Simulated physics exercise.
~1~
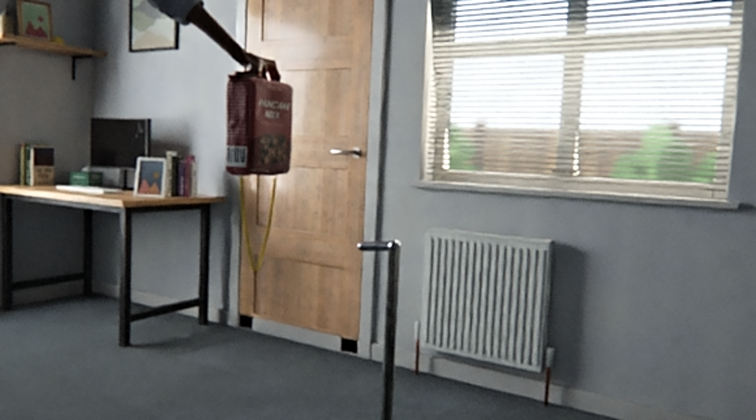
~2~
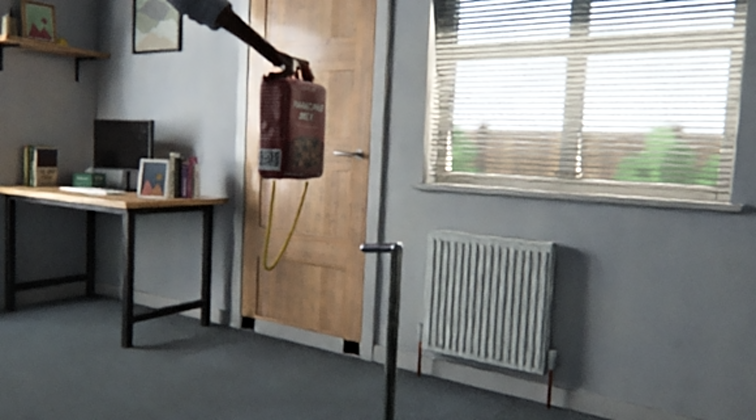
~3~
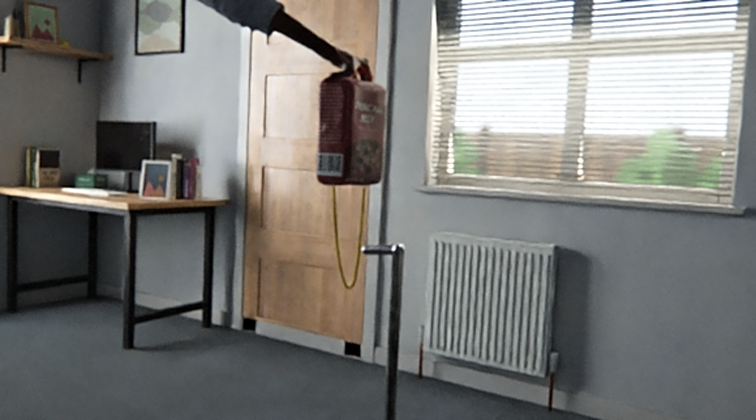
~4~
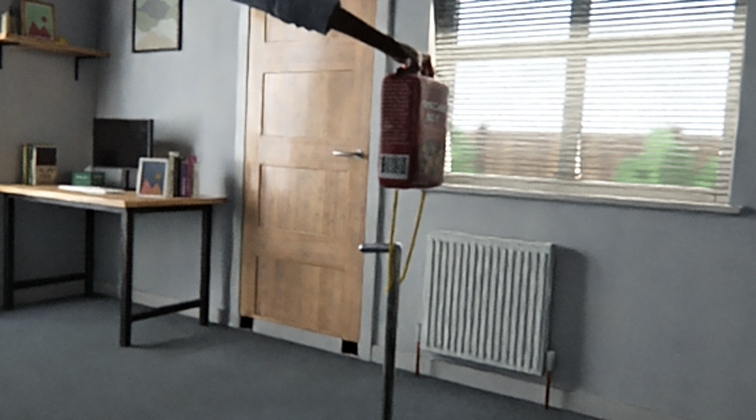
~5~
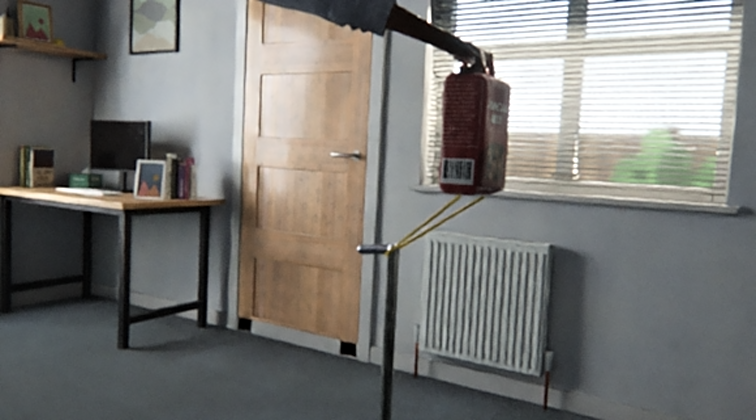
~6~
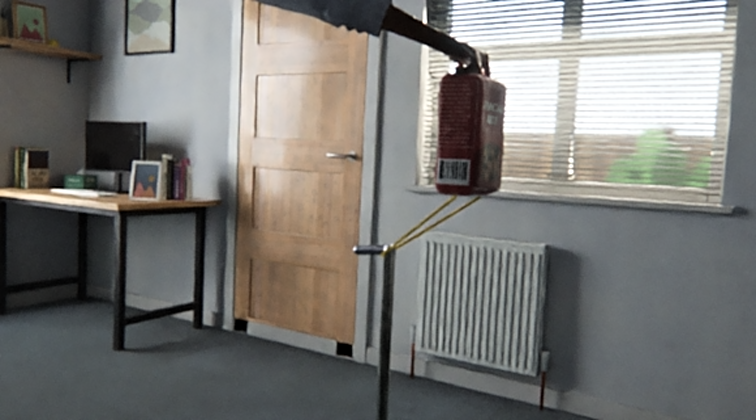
In a room with a desk, a wooden door and a radiator, a hand carried a red container rightward, its yellow cord loop dangling, until the loop caught on a metal post and pulled tight, leaving the container stopped just past it.
